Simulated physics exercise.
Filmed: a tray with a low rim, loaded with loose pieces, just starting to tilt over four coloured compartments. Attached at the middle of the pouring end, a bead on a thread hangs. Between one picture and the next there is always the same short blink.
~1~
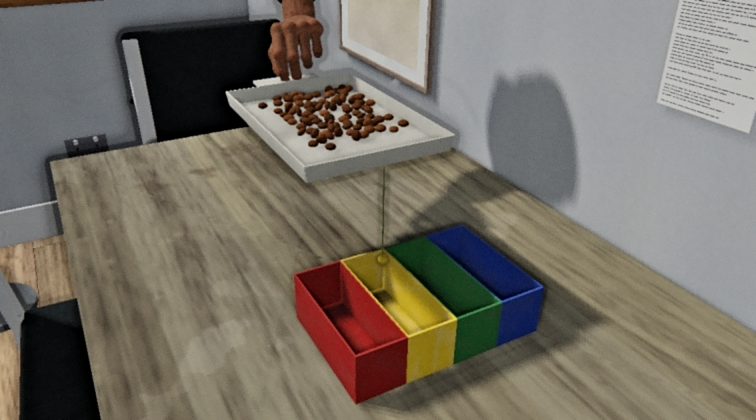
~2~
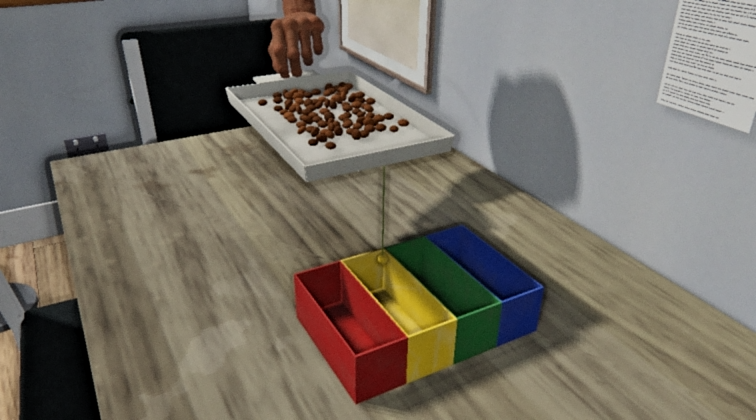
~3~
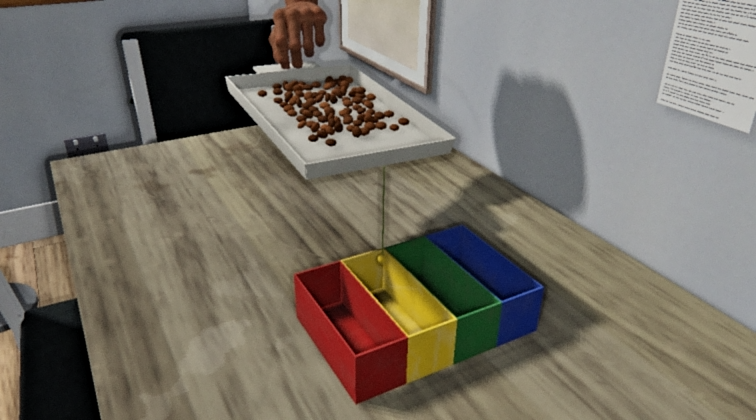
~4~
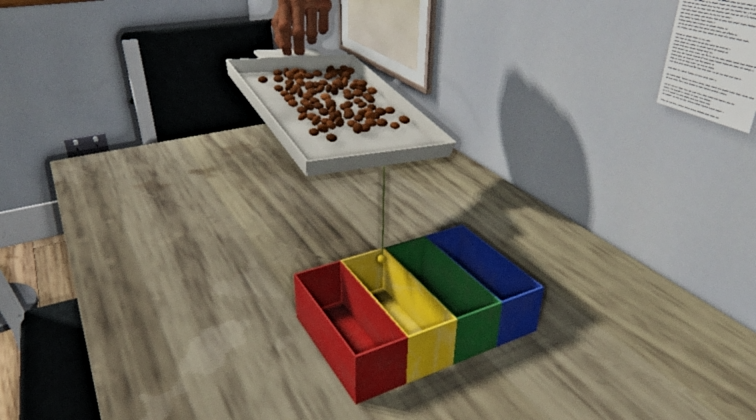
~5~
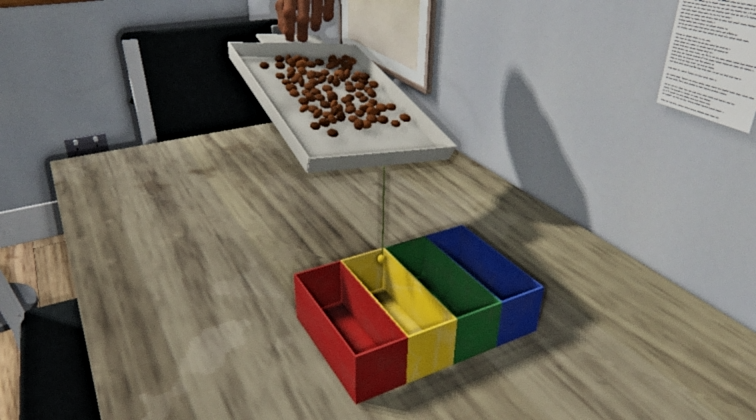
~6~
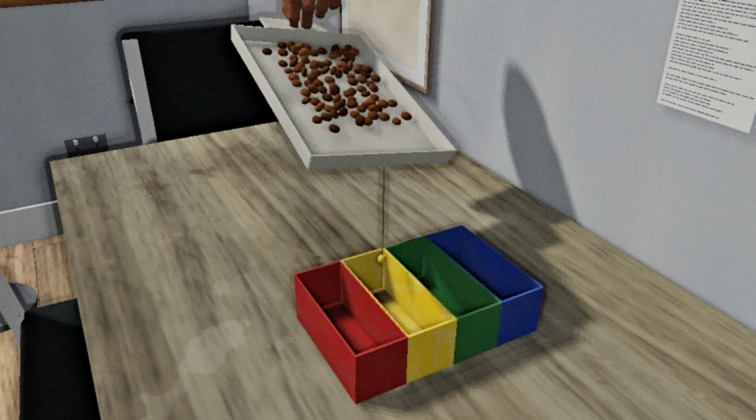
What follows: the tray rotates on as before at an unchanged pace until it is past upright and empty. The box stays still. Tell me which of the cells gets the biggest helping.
The biggest helping lands in the green cell.
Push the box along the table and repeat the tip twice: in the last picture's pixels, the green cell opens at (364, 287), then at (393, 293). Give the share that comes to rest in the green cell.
Close to 0 in a hundred, then close to 0 in a hundred.
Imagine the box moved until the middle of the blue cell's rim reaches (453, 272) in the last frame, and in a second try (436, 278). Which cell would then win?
One: That blue cell. Two: The blue one.
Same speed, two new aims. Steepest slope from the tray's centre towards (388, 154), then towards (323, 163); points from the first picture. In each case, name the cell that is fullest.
First aim: The cell in green. Second aim: The red one.
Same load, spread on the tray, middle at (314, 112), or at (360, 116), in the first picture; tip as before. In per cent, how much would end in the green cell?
Roughly 60 and 60 percent, in that order.
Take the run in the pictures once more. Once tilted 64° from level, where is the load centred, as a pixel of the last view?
I'd mark it close to (423, 137).
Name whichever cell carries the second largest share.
It's the cell in blue that ends up second.
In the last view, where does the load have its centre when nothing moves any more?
I'd mark it at roughly (443, 306).
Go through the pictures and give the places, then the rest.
In the first picture, corners of the pouring end (306, 165) and (451, 134), level; middle of the load (325, 113), bits of dog kibble; bead on its thread (383, 259); red cell (381, 366); yellow cell (431, 347); green cell (477, 329); blue cell (520, 312).
In the second picture, corners of the pouring end (306, 164) and (451, 135), level; middle of the load (325, 111).
In the third picture, corners of the pouring end (307, 162) and (452, 138), tipped barely, lowest at the right corner; middle of the load (325, 106).
In the fourth picture, corners of the pouring end (309, 159) and (453, 141), tipped a little, lowest at the right corner; middle of the load (326, 97).
In the fifth picture, corners of the pouring end (311, 157) and (453, 145), tipped a little, lowest at the right corner; middle of the load (327, 89).
In the sixth picture, corners of the pouring end (313, 154) and (453, 149), tipped clearly, lowest at the right corner; middle of the load (330, 80); red cell (381, 366); yellow cell (431, 347); green cell (477, 329); blue cell (520, 312).
Just after the last frame, tray tipped steeply; almost all on the tray; just a few falling or outside the box.
A moment on, tray tipped past a quarter turn; roughly a quarter on the tray; roughly a quarter in the green cell; roughly a quarter in the blue cell; roughly a quarter falling or outside the box.
Further on, tray tipped past a quarter turn; roughly two thirds in the green cell; roughly a third in the blue cell.
When it is over, tray tipped past a quarter turn; roughly two thirds in the green cell; roughly a third in the blue cell; not one in the red cell; not one in the yellow cell.
